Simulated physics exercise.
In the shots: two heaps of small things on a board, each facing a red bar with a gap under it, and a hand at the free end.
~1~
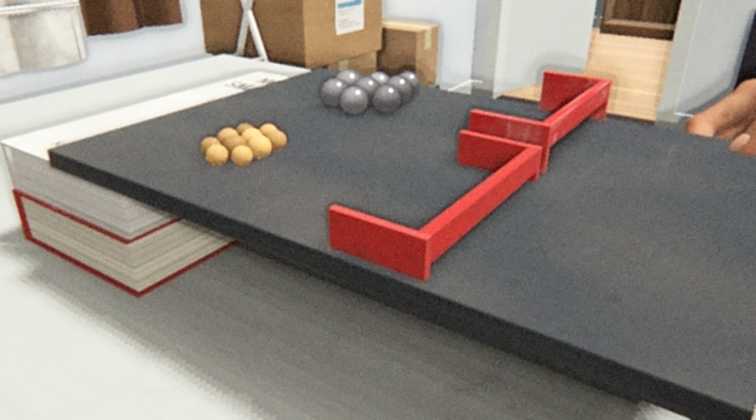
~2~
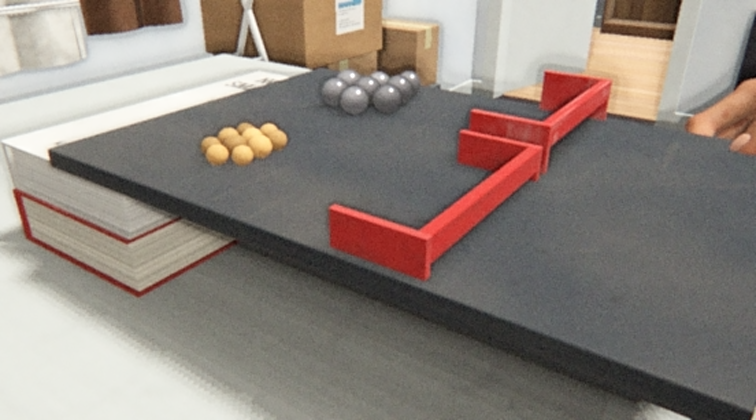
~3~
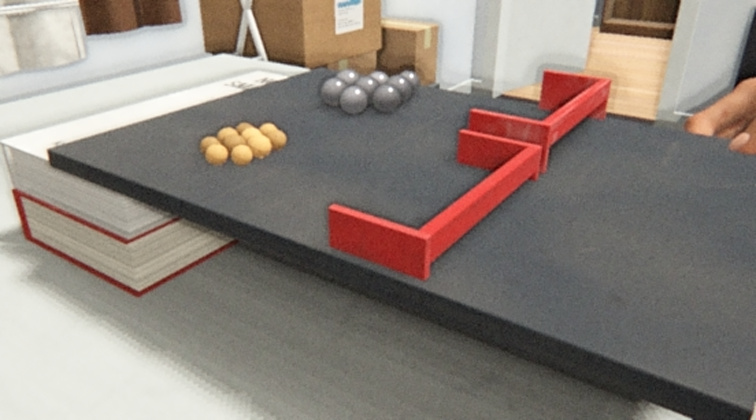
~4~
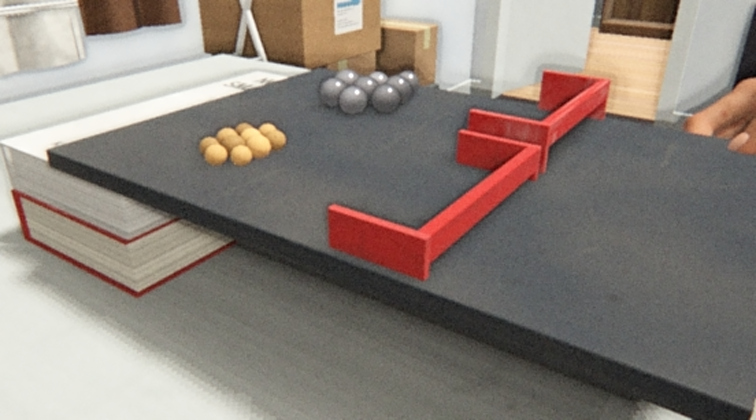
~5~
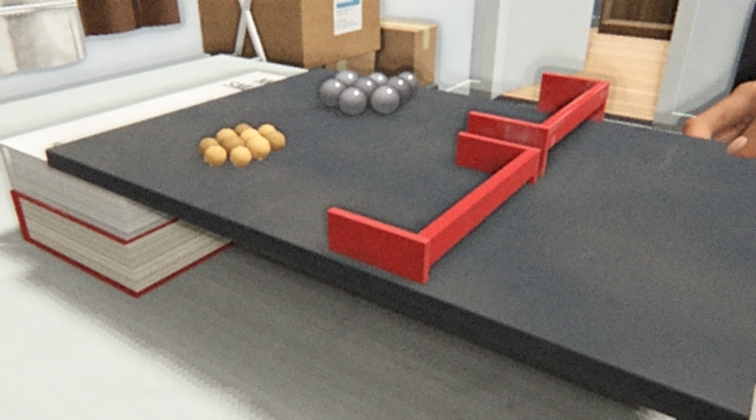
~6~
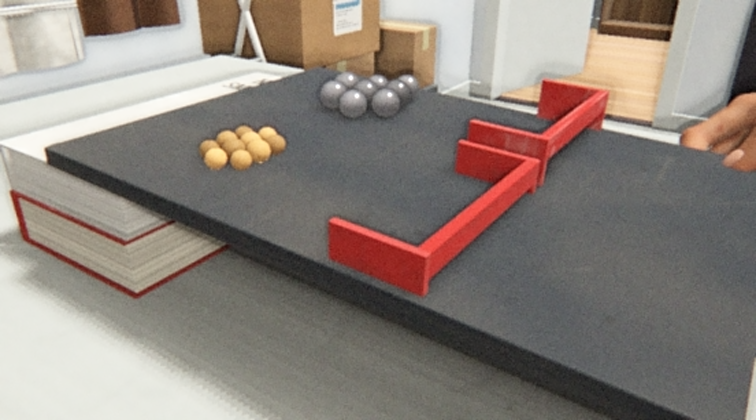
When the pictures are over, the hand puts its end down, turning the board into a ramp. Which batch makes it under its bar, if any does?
My prediction: The front batch is halted; the back batch is halted.
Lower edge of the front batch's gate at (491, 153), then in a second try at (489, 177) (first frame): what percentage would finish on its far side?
Lab note: Try 1 near 100 %, try 2 near 100 %.
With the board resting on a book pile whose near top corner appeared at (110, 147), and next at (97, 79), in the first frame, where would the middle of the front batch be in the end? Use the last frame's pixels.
The middle ends up around (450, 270) the first time and around (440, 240) the second time.
Then, 0.29 s on from there, board sloping at 9°; front batch on its way down; back batch on its way down.
Then, 0.60 s on from there, board resting at 14°; front batch on its way down; back batch has reached its gate.
Then, 0.96 s on from there, board resting at 14°; front batch has reached its gate; back batch has reached its gate.
In the end, board resting at 14°; front batch gathered behind its gate; back batch gathered behind its gate.
